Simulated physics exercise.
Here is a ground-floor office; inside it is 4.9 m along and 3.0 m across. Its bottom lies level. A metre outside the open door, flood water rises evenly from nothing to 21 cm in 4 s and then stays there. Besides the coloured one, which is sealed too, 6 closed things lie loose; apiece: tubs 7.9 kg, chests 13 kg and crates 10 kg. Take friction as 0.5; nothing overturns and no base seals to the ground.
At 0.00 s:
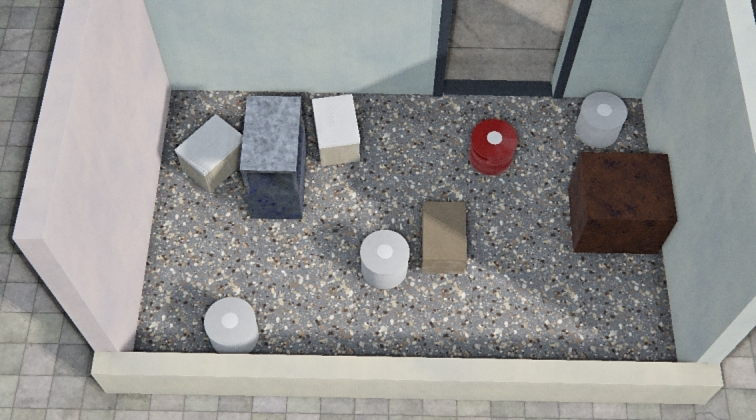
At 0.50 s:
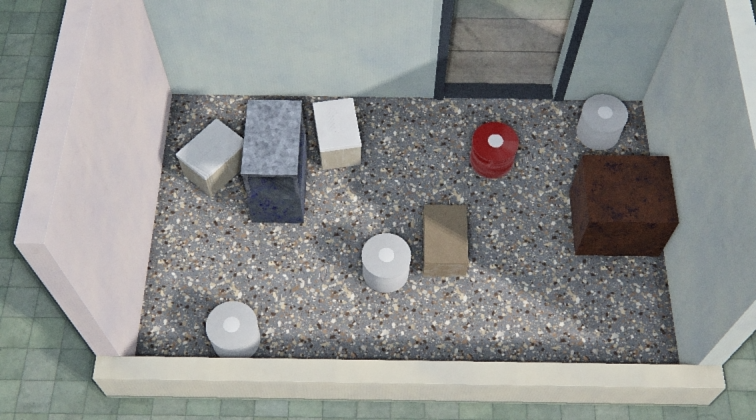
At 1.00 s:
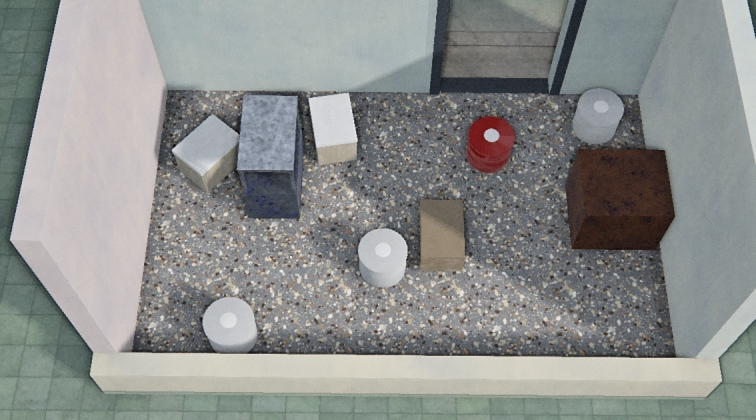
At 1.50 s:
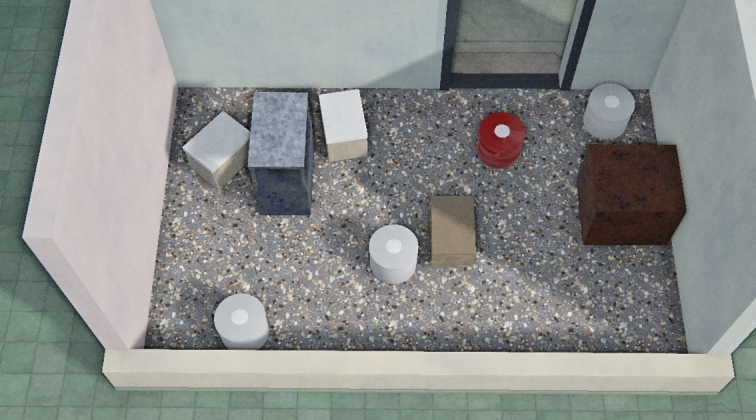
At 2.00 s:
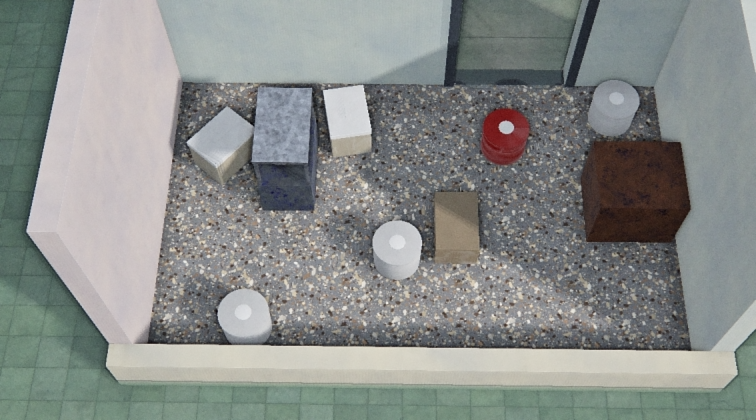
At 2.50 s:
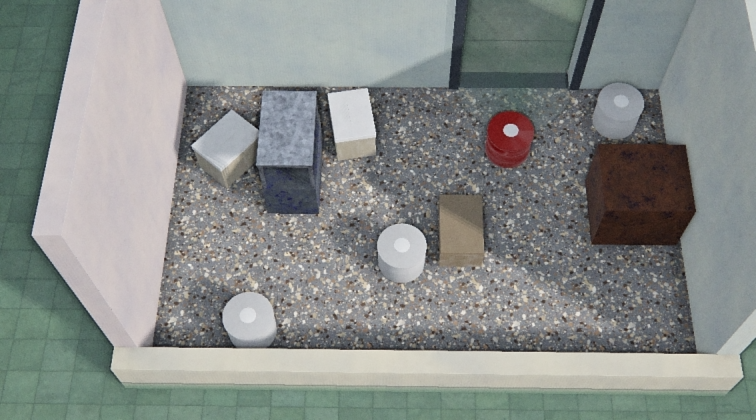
Greenish water covers the paving outside, then the doorway, while the boxes and tubs stay still.
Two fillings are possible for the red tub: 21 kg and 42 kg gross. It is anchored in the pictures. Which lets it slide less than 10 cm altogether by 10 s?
For it, only the larger load is enough.
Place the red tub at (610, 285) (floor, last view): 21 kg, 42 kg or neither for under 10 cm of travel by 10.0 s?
It takes the larger.
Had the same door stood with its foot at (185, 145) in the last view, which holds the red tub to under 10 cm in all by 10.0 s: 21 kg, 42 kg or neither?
Then the lower weight is enough.
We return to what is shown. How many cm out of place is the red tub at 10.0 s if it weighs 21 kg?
About 80 cm.
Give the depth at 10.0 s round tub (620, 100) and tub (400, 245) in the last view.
About 12 and 7 cm.
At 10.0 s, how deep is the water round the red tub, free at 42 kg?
About 8 cm.
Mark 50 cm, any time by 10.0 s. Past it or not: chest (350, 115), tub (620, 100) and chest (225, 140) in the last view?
In turn: Under, short of it, less.
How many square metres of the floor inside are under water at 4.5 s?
Roughly 5.5 m2.
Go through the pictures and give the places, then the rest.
The first frame shows the red tub at (495, 138) rests on the ground; 0.0 m2 under water; 0 of 7 have shifted.
The second frame shows the red tub at (496, 141), on the bottom; water covers 0.0 m2; 0 of 7 have shifted.
The third frame shows the red tub at (492, 136) rests on the ground; water covers 0.0 m2; 0 of 7 have shifted.
The fourth frame shows the red tub at (502, 131), on the bottom; water covers 0.0 m2; 0 of 7 have shifted.
The fifth frame shows the red tub at (506, 128), on the bottom; 0.0 m2 under water; 0 of 7 have shifted.
The sixth frame shows the red tub at (511, 131) rests on the ground; 0.5 m2 under water; 0 of 7 have shifted.
After 3.5 s the red tub would be 0 cm from its start with 21 kg and 0 cm from its start with 42 kg; 5 cm of water round it then.
After 4.5 s the red tub would be 12 cm from its start with 21 kg and 0 cm from its start with 42 kg; 7 cm of water round it then.
After 7.0 s the red tub would be 49 cm from its start with 21 kg and 0 cm from its start with 42 kg; 8 cm of water round it then.
After 10.0 s the red tub would be 77 cm from its start with 21 kg and 0 cm from its start with 42 kg; 8 cm of water round it then.
